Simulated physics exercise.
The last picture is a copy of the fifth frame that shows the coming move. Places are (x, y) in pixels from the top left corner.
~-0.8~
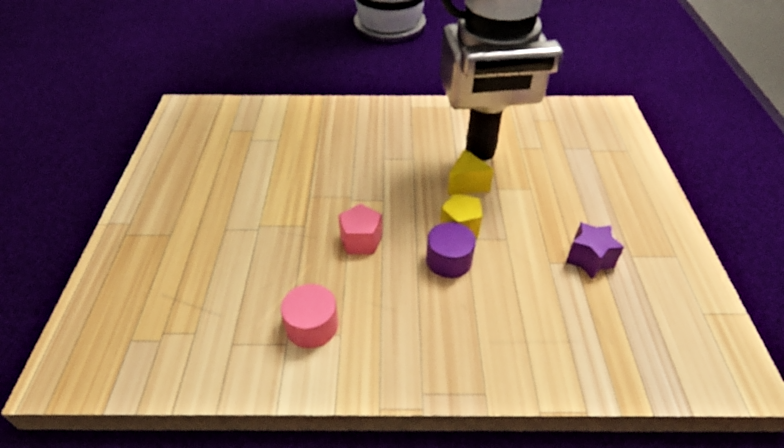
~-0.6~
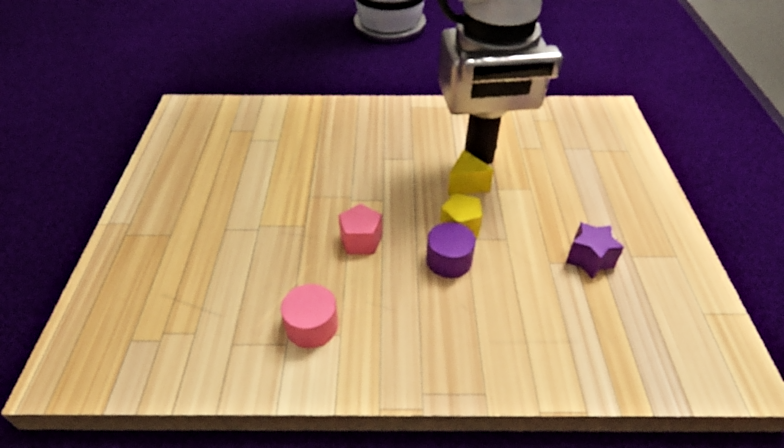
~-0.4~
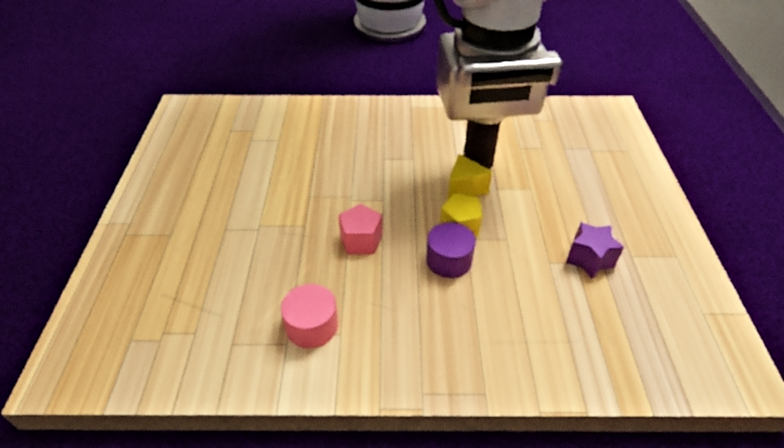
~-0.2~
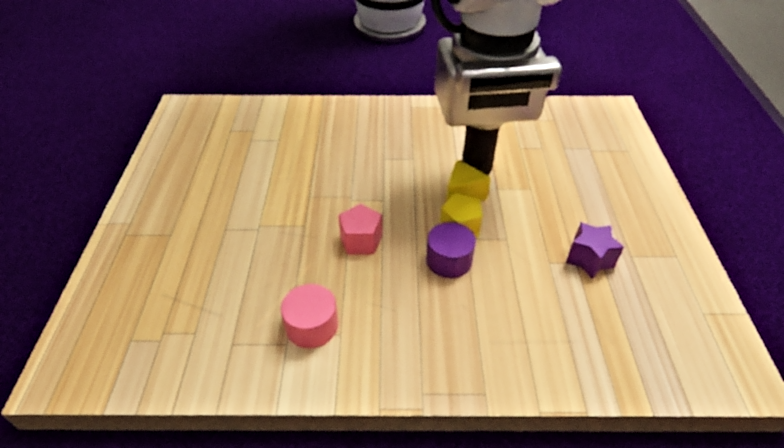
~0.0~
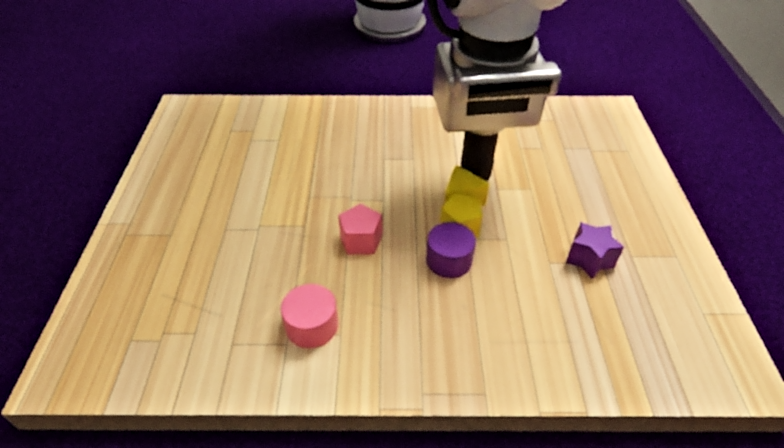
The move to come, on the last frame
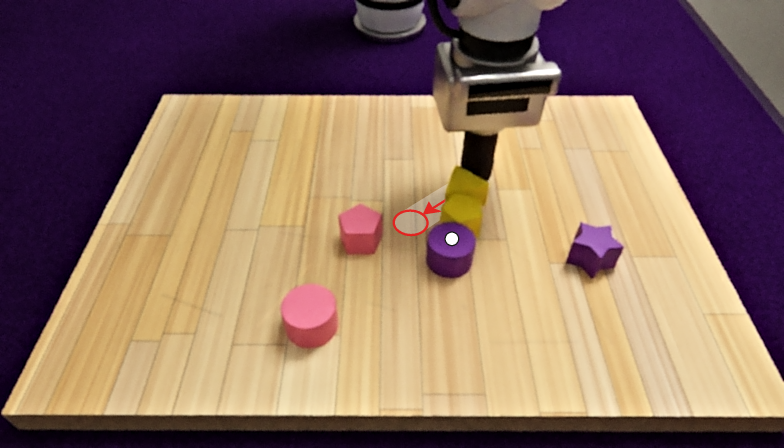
In the video, a robot arm's dark tool tip slowly nudges a yellow block a short way toward the viewer, closer to a yellow pentagon and purple disc, while the pink pieces and purple star stay still on the wooden board.
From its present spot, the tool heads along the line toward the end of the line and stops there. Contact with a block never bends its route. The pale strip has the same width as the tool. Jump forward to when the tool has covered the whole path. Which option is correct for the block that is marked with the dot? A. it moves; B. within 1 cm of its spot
Correct choice: A.
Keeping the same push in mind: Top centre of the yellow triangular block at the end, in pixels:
My estimate: (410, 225).
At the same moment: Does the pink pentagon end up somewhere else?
Answer: No.
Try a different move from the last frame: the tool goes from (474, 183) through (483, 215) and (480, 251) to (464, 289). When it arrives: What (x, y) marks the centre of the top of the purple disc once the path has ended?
I'd place it at (422, 267), taking the centre of its top.
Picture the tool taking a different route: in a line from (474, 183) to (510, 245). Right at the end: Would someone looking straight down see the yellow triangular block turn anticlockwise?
In short: No.
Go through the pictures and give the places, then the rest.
Tip of the tool at (480, 153), middles of tops, pink pentagon at (360, 219), purple disc at (452, 239), yellow pentagon at (463, 207), yellow triangular block at (470, 164), in the first picture.
Tool at (479, 158), nothing pushed, in the second picture.
Tool at (478, 163), yellow triangular block at (467, 168), in the third picture.
Tool at (476, 169), yellow triangular block at (466, 174), in the fourth picture.
Tool at (475, 174), pink pentagon at (360, 219), purple disc at (452, 239), yellow pentagon at (463, 207), yellow triangular block at (464, 180), in the fifth picture.
The line goes in a line from (474, 183) to (411, 223); the dot is on the purple disc.
The first path, step by step. Halfway along, tool at (444, 193); purple disc at (455, 250); yellow pentagon at (458, 218), turned 60° anticlockwise; yellow triangular block at (435, 201), turned 25° anticlockwise.
At the end, tool at (411, 214); pink pentagon unmoved; purple disc at (456, 251); yellow pentagon at (458, 218), turned 65° anticlockwise; yellow triangular block at (410, 225), turned 50° anticlockwise.
